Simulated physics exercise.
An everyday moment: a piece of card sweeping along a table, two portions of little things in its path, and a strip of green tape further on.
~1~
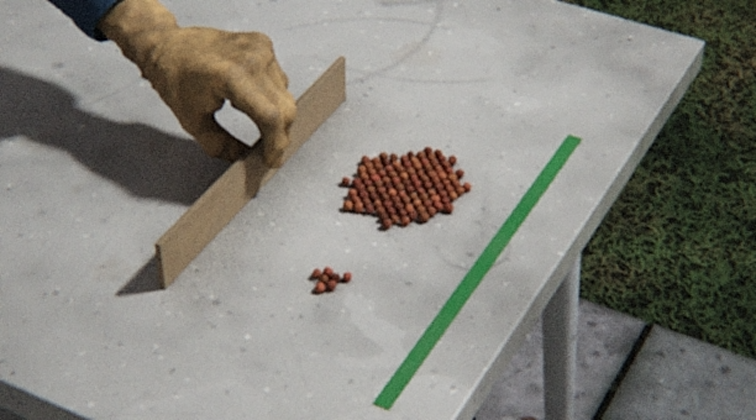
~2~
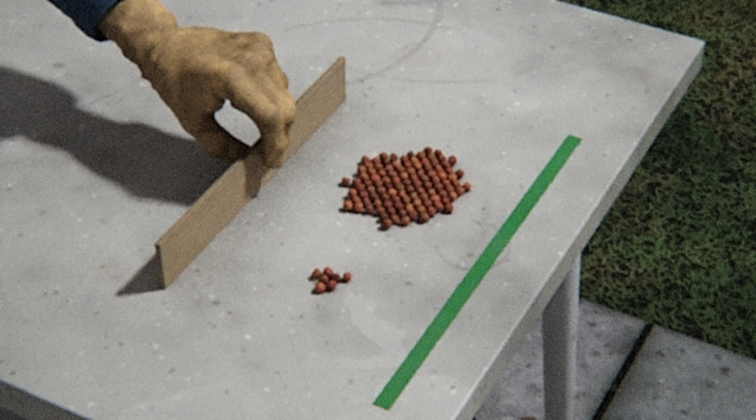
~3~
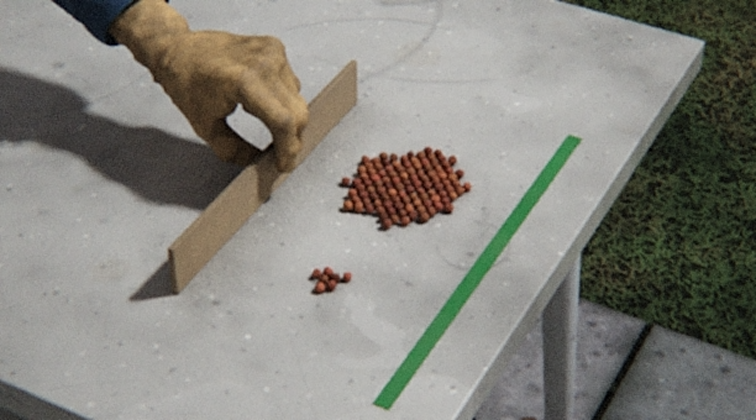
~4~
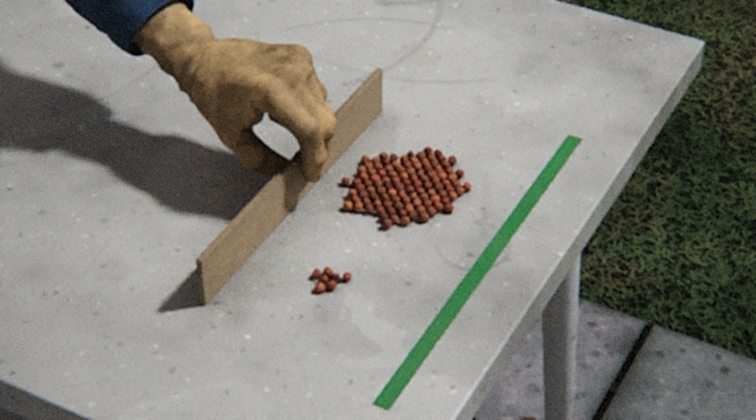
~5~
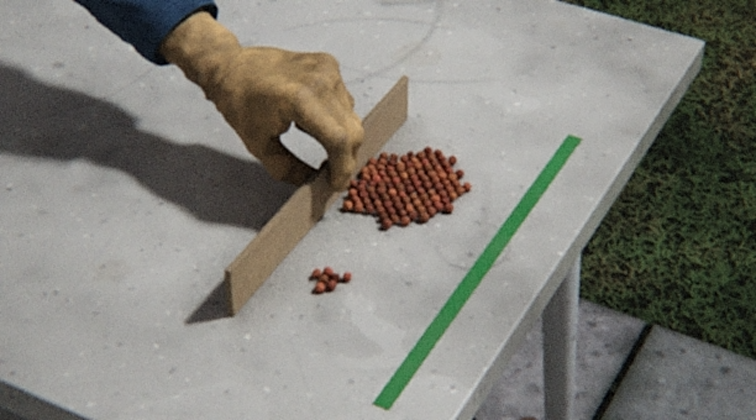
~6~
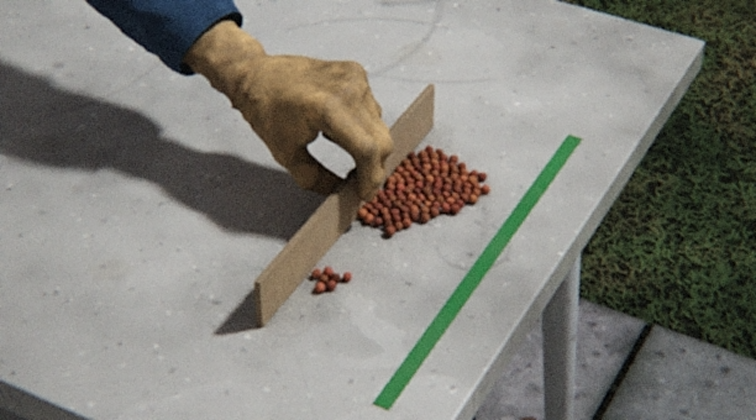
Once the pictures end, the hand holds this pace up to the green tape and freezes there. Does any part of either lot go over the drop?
At the end, the near lot loses nothing, the far lot loses some bits.
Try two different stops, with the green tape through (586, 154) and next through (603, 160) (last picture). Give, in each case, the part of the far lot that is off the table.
Off the table: Some 50 per cent first, 80 per cent second.
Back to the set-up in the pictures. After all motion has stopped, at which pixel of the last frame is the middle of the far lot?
Near (545, 227), roughly.
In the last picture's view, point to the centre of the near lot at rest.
The middle comes to rest roughly at (456, 326).
Then, 0.46 s on from there, piece of card still moving, near (425, 200); near lot all on the table, its front near (395, 298); far lot all on the table, its front near (539, 209).
Then, 0.95 s on from there, piece of card stopped at the green tape; near lot all on the table, its front near (468, 325); far lot a little over the edge.
Then, 1.23 s on from there, piece of card stopped at the green tape; near lot all on the table, its front near (468, 325); far lot near a quarter over the edge.
In the end, piece of card stopped at the green tape; near lot all on the table, its front near (468, 325); far lot near a quarter over the edge.
